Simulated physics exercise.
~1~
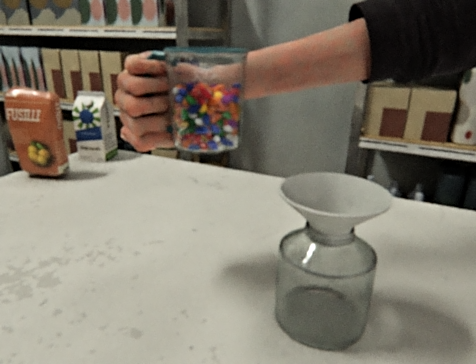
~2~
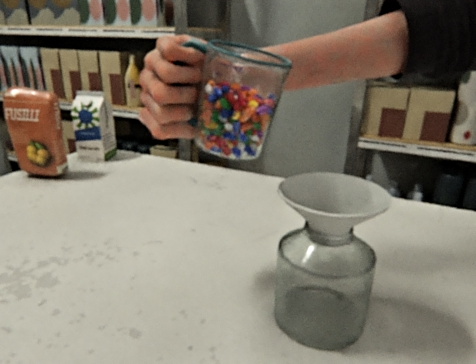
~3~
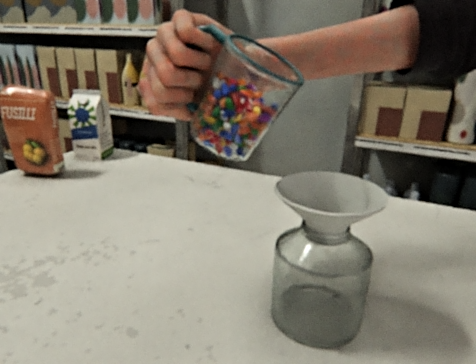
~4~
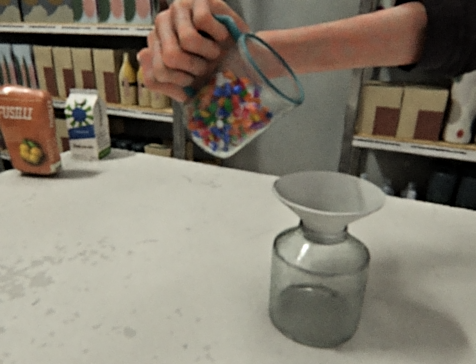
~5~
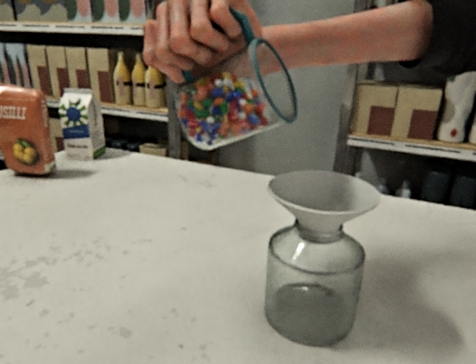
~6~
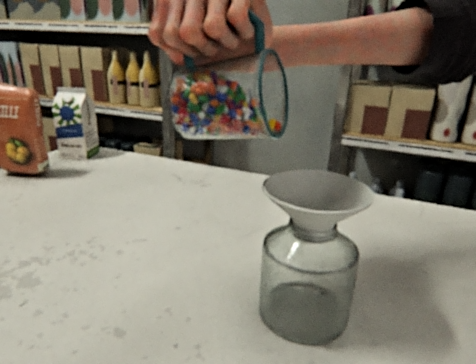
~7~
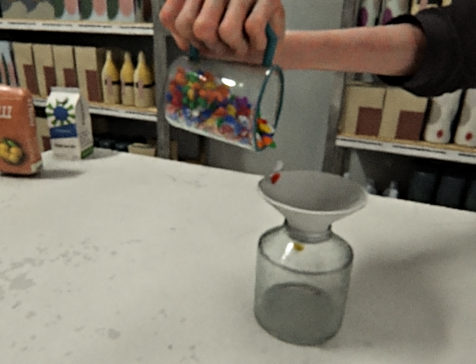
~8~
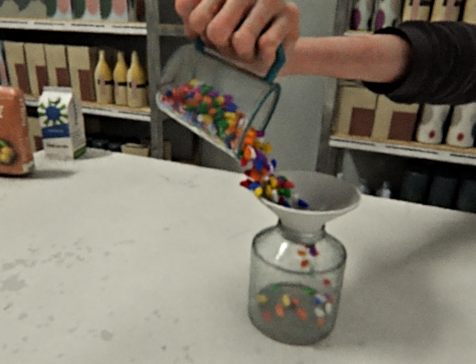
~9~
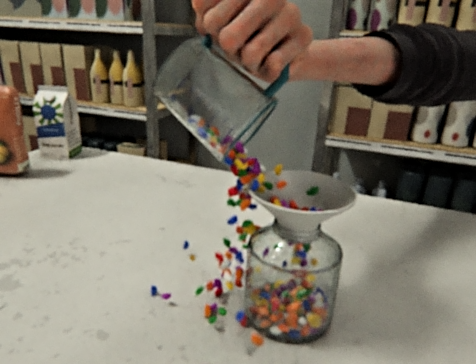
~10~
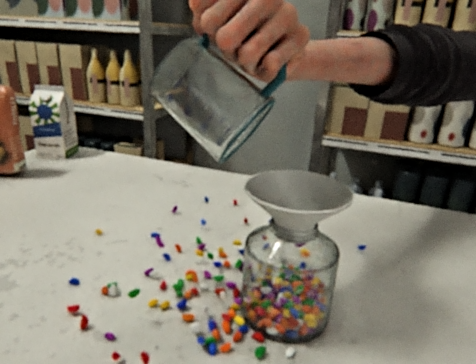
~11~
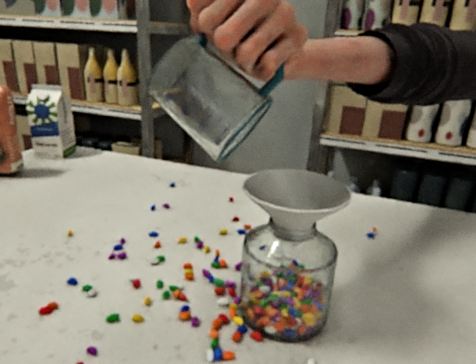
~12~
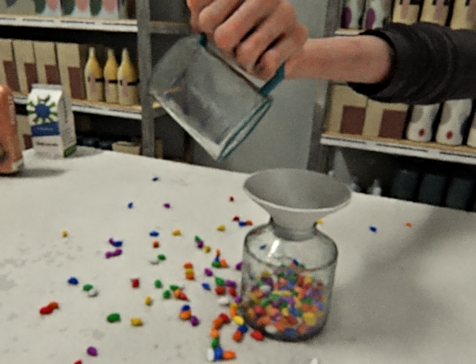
Colorful jelly beans pour from a tilted cup, filling much of the jar and scattering outside.
